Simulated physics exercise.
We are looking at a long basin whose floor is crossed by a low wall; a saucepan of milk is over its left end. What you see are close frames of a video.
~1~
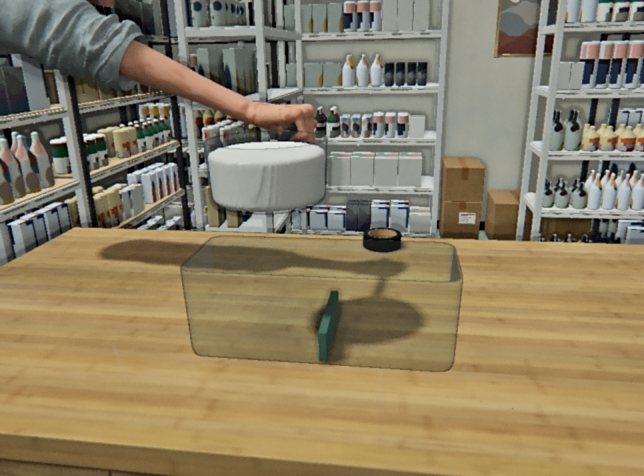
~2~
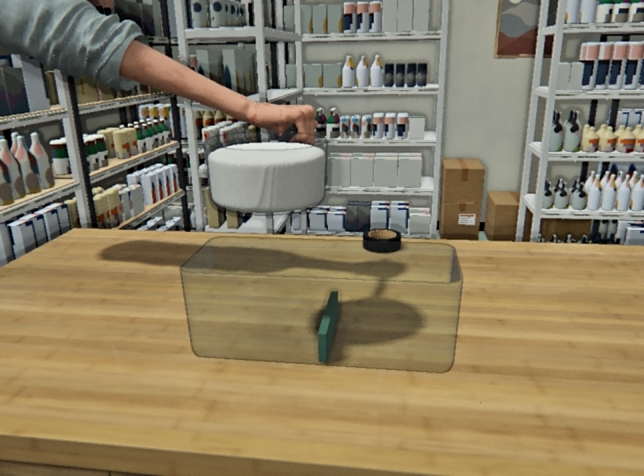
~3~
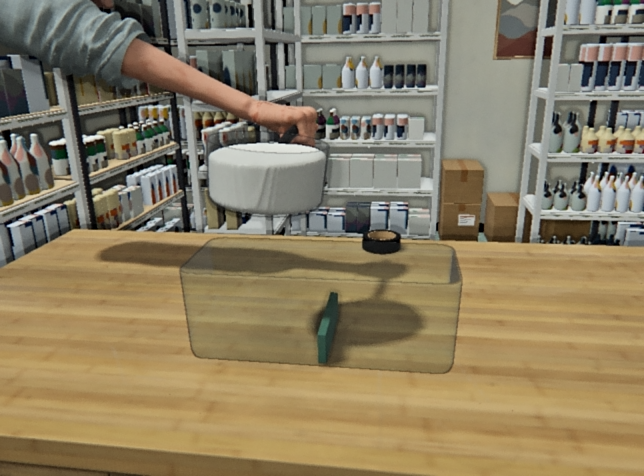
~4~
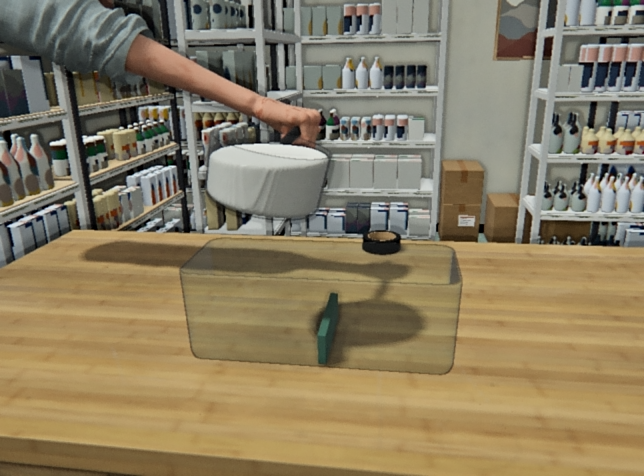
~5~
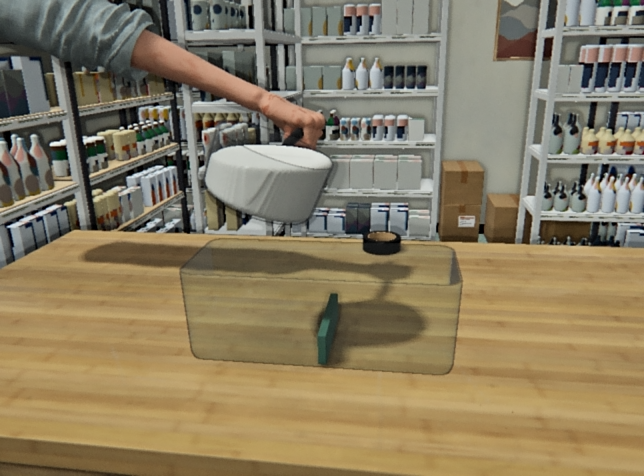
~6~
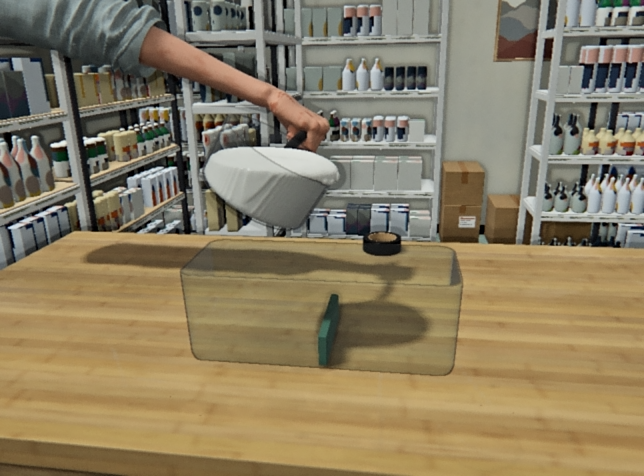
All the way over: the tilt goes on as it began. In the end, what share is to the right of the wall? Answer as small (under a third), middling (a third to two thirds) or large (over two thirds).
Large, over two thirds.
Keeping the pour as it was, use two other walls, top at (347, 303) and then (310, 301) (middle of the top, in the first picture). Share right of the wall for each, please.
Respectively 60 and 90 per cent, approximately.
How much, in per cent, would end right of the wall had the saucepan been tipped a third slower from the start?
It comes to some 85 in a hundred.
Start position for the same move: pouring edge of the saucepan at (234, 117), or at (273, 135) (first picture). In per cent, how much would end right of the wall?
Close to 20 in a hundred, and close to 35 in a hundred.
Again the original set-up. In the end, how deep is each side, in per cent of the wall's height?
On the left 20 %, on the right 90 %.
A moment on, the saucepan is tipped on its side and 32 per cent is still to pour, 0 is left of the wall and 32 right of it.
Next, the saucepan is tipped right over and 8 per cent is still to pour, 12 is left of the wall and 70 right of it.
Then the saucepan is tipped right over and 2 per cent is still to pour, 15 is left of the wall and 79 right of it.
Later the saucepan is tipped right over and 0 per cent is still to pour, 16 is left of the wall and 81 right of it.
Finally, 21 per cent lies left of the wall, 77 right of it and 3 outside.
